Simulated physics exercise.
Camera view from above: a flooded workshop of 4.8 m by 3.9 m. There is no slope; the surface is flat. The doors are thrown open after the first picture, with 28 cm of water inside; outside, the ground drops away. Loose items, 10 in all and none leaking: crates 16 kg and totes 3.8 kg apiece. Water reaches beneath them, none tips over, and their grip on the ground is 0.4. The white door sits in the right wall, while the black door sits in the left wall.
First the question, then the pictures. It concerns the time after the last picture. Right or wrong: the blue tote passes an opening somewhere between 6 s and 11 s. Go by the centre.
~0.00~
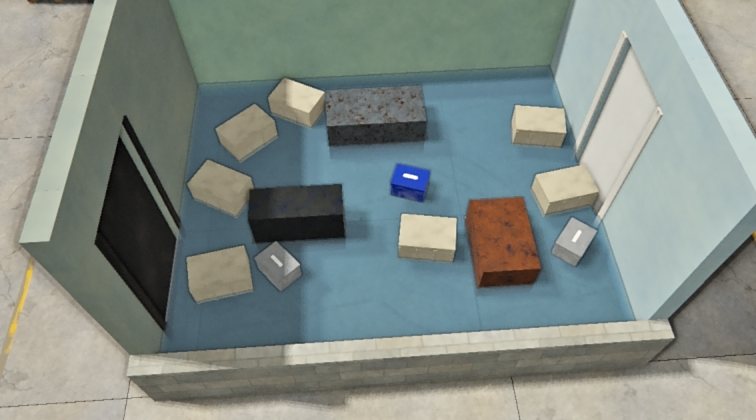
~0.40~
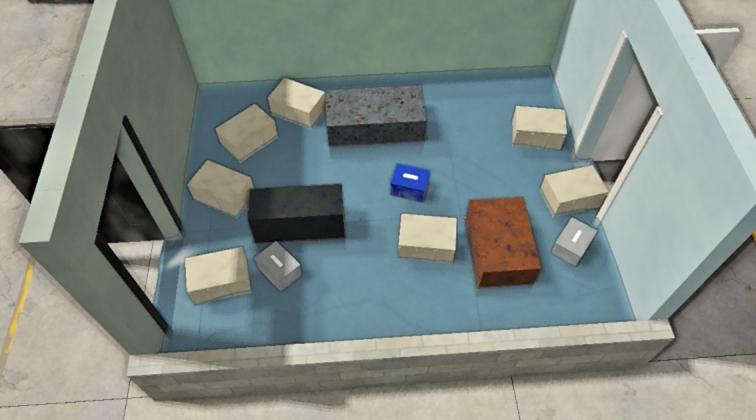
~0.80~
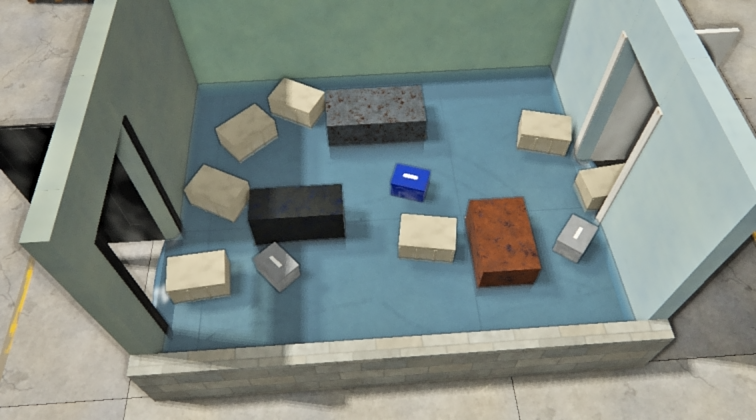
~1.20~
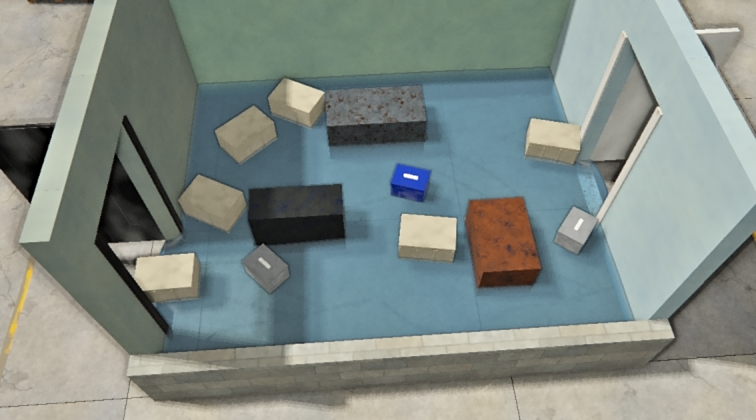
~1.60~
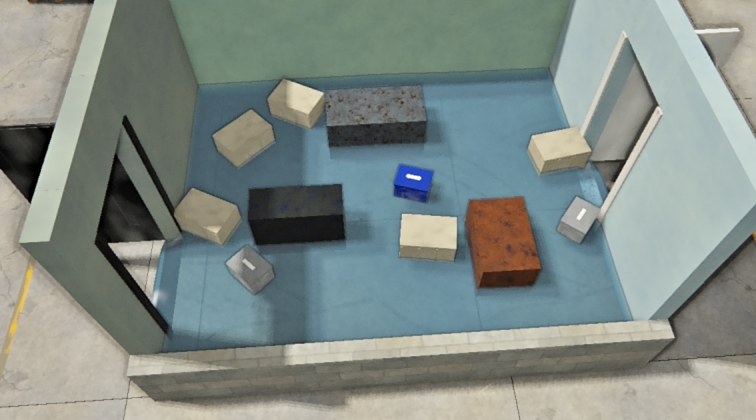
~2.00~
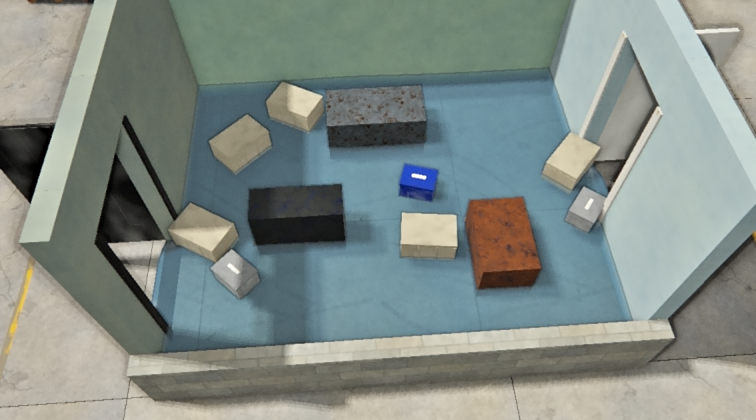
Wrong, after 11 s or never.
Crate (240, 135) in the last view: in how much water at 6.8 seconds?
Roughly 15 cm.
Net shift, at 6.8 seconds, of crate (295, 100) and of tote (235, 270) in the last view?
Log: Item 1 at 40 cm, item 2 washed out.
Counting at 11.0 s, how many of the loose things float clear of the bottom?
At that moment 3.
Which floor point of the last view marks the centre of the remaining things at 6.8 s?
Close to (331, 220).
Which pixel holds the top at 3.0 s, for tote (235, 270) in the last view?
My estimate: Around (196, 290).
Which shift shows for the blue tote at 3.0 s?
About 10 cm out of place.
After 3.0 s the blue tote is near (422, 178), 0.1 m from its start, afloat; 5 of 10 are out; 5 afloat.
After 6.8 s the blue tote is near (435, 199), 0.4 m from its start, afloat; 6 of 10 are out; 4 afloat.
After 11.0 s the blue tote is near (446, 215), 0.6 m from its start, afloat; 7 of 10 are out; 3 afloat.
After 15.0 s the blue tote is near (448, 226), 0.7 m from its start, afloat; 7 of 10 are out; 3 afloat.
